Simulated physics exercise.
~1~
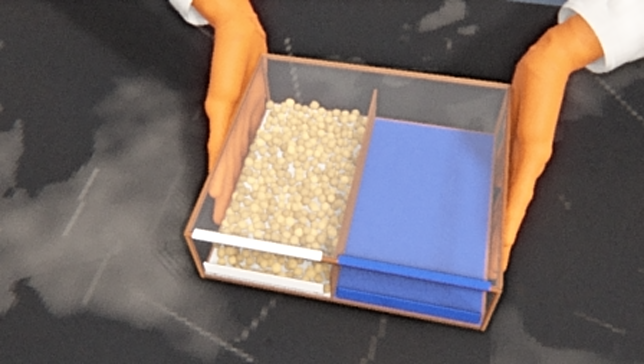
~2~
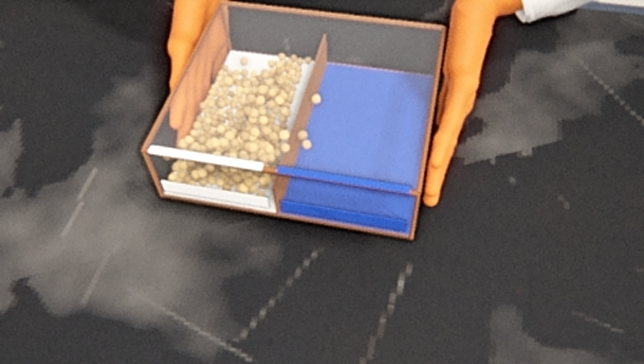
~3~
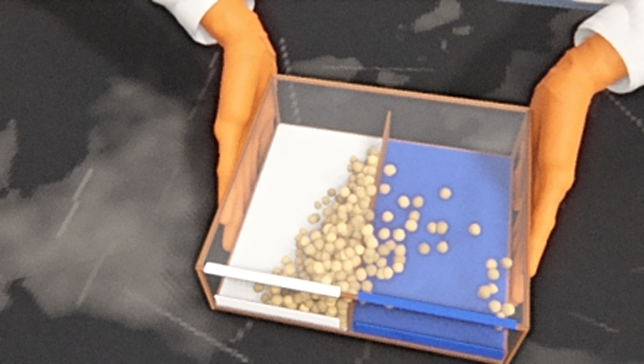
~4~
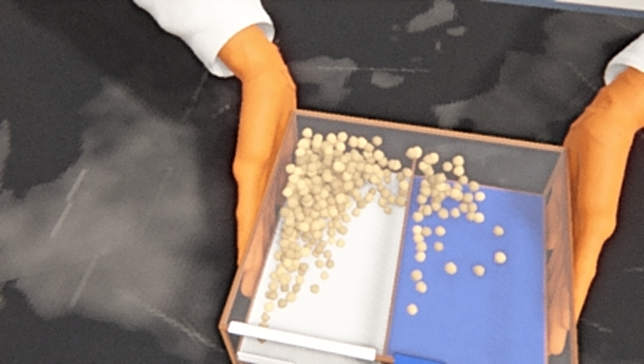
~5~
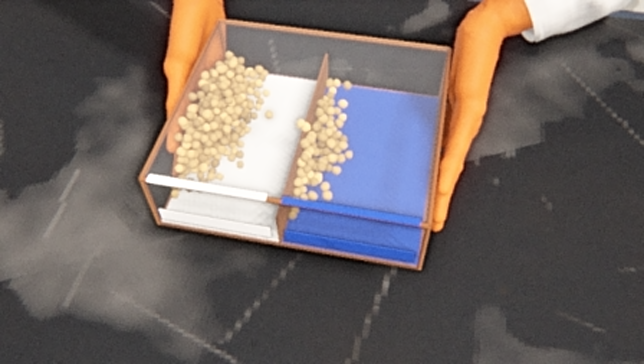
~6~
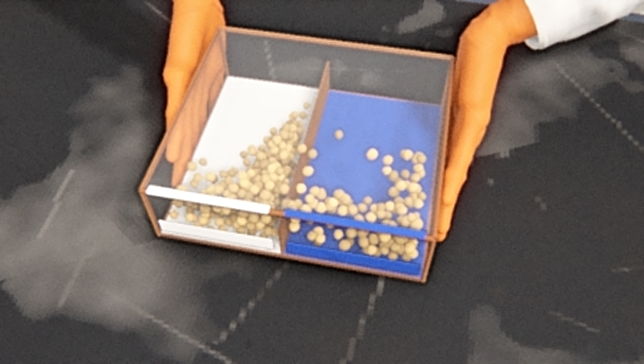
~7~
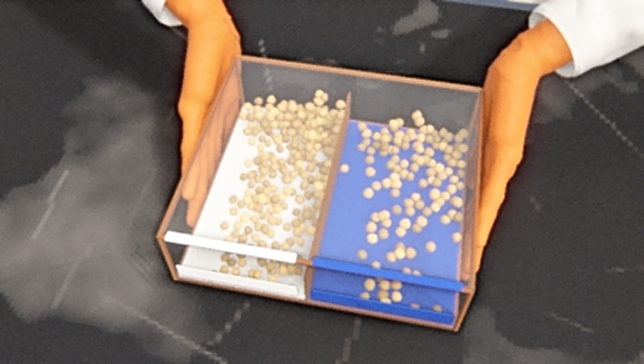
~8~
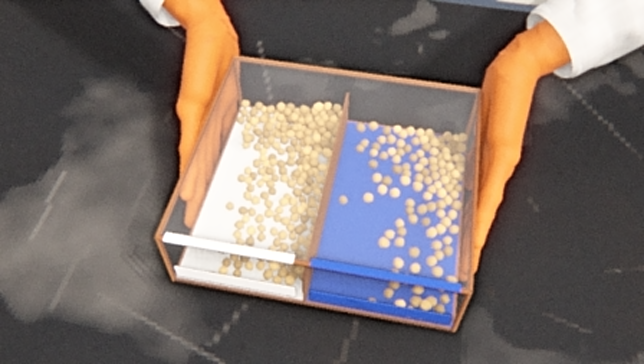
Dried chickpeas fill the white left side of a clear-walled box, held level by two orange-gloved hands above a dark, smudged surface, while the blue right side lies empty. The hands move the box up and to the left, and a few chickpeas slip past the divider. As it swings back down to the right and then returns, more scatter over the blue floor, and the piles slide from wall to wall. The box shifts slightly down, then settles a little farther right. It ends nearly still, with chickpeas spread across both sides, most of them still on the white.
